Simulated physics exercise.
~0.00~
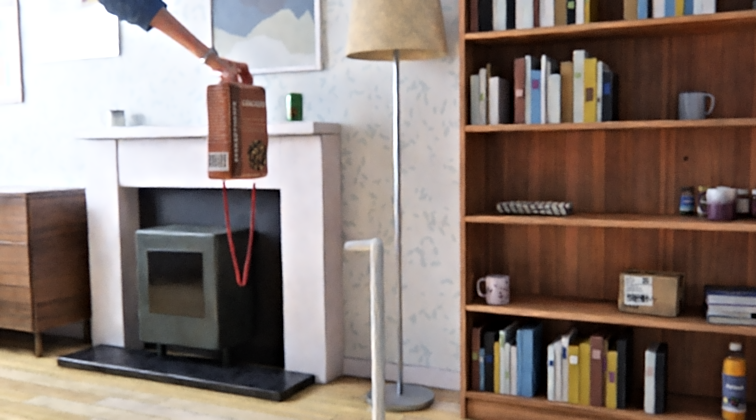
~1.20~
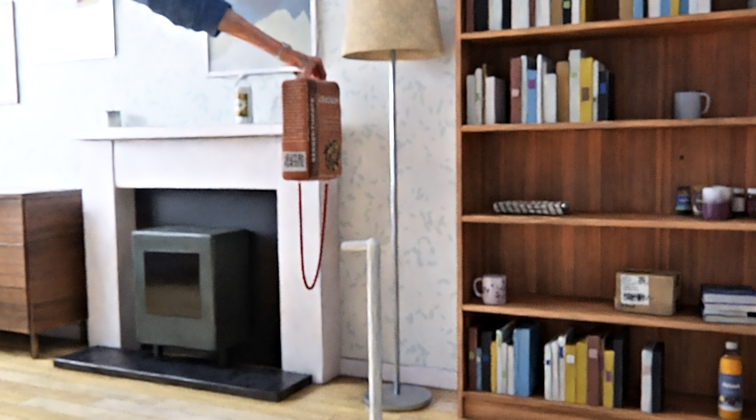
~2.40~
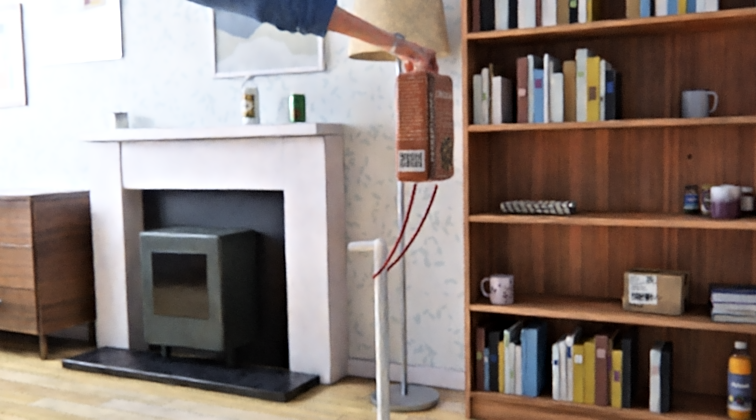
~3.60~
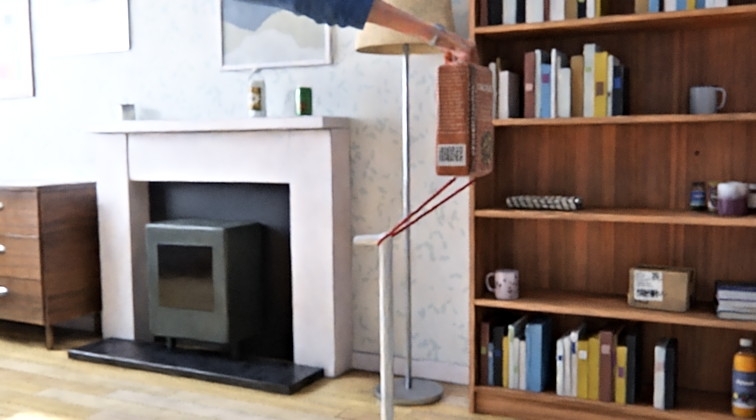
Orange bag held by a hand moving right past a fireplace and over a white post, its red loop catching and pulling taut.
